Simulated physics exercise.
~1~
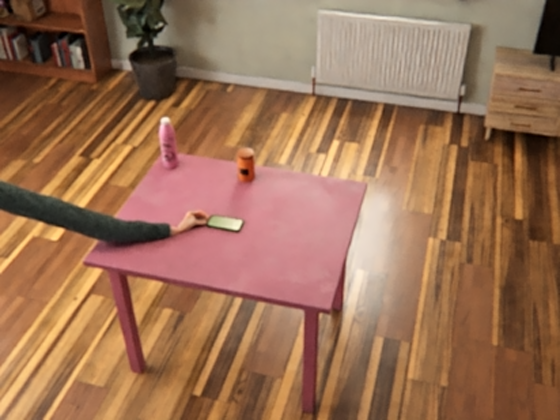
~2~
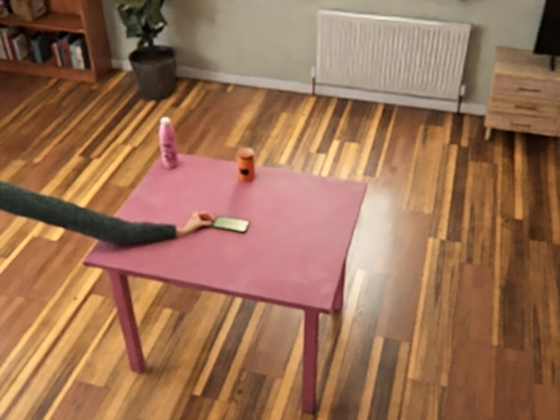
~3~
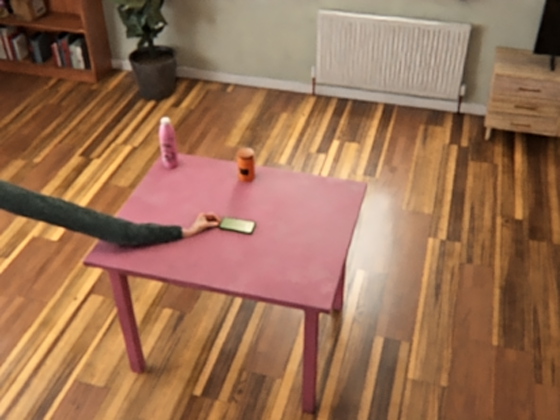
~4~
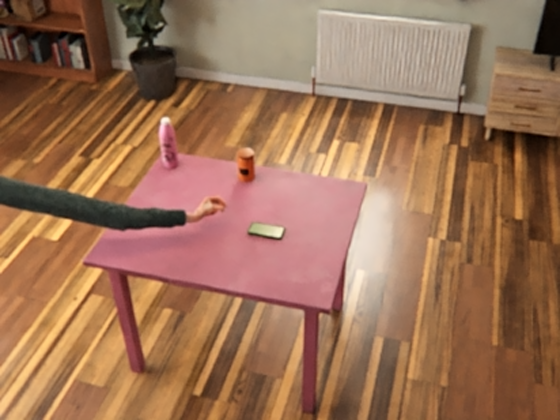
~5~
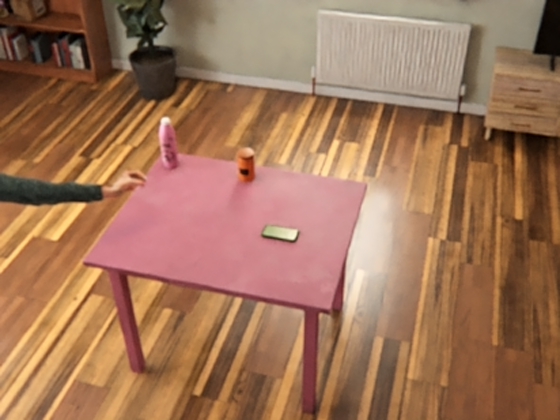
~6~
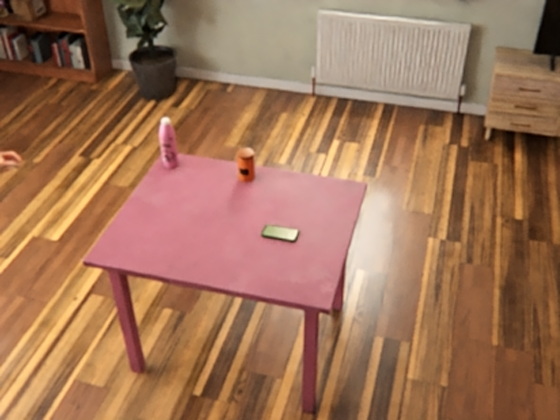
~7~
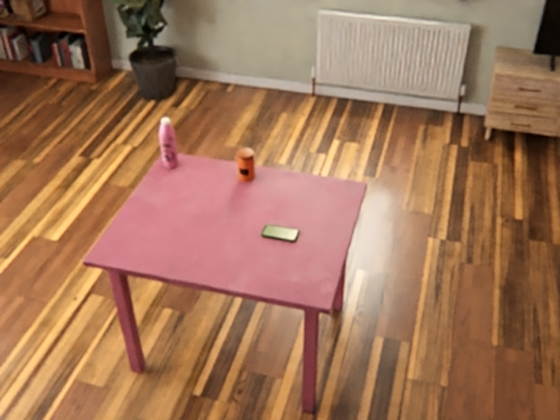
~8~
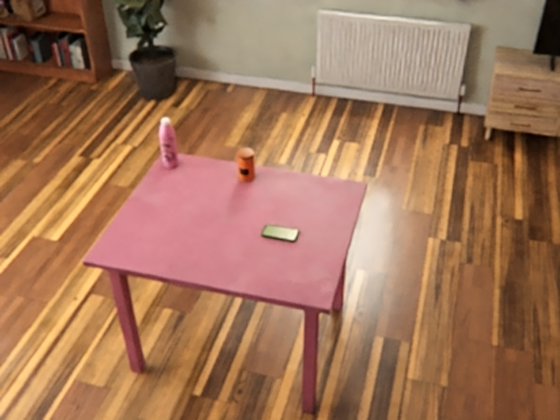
A hand slides a green phone right across a pink table, where it stops.
